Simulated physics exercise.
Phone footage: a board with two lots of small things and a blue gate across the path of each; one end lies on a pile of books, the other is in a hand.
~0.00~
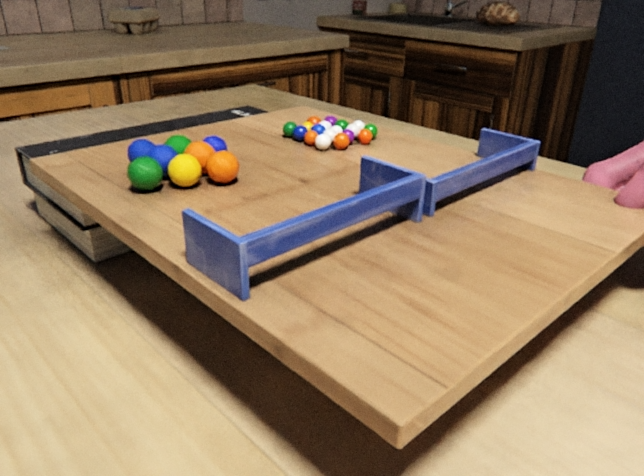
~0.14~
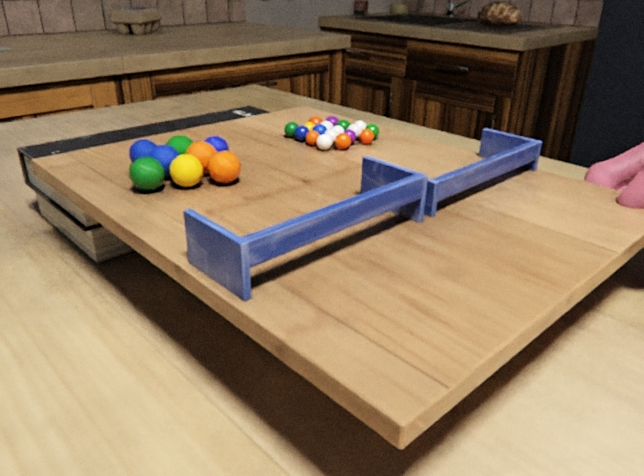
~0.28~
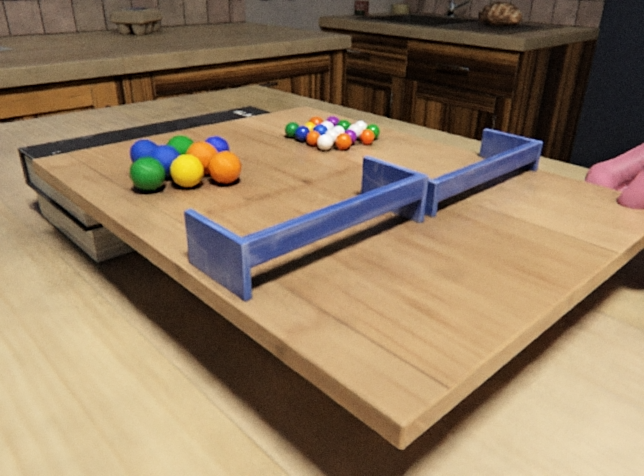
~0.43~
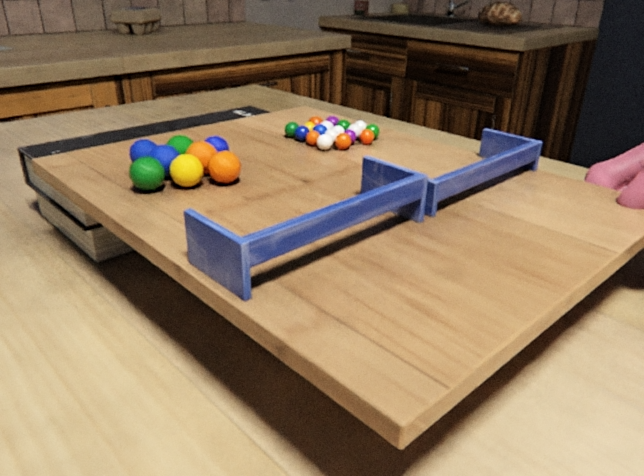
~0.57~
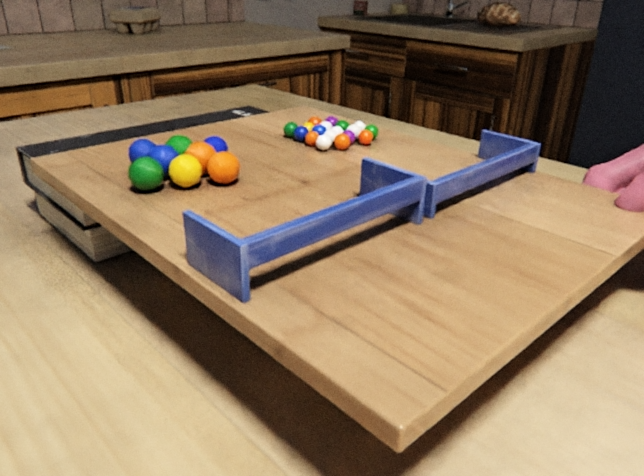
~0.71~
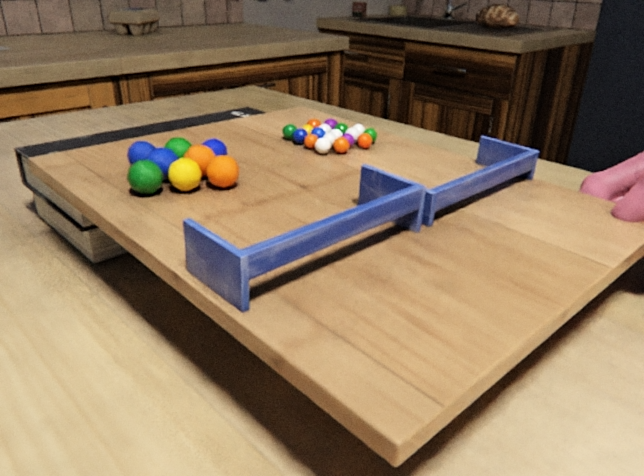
A hand at the right held a wooden board level, its far end on books, with two clusters of colorful balls behind blue gates, then lowered it very slightly while the balls stayed put.
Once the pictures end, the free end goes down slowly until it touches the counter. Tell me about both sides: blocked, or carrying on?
One by one: The nearer portion will likely find no way out; the farther portion will likely find no way out.
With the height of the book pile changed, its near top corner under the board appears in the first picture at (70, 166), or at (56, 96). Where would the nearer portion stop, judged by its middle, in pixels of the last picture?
Try one: Near (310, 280). Try two: Near (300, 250).
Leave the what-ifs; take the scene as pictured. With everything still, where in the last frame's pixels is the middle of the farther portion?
Its middle ends up near (458, 227).
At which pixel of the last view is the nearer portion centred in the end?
I'd say it's centred close to (308, 291).
Around 0.96 s, board sloping at 5°; nearer portion where it was; farther portion where it was.
Around 1.29 s, board sloping at 10°; nearer portion on its way down; farther portion on its way down.
Around 1.63 s, board resting at 12°; nearer portion has reached its gate; farther portion has reached its gate.
Finally (2.8 s), board resting at 12°; nearer portion gathered behind its gate; farther portion gathered behind its gate.
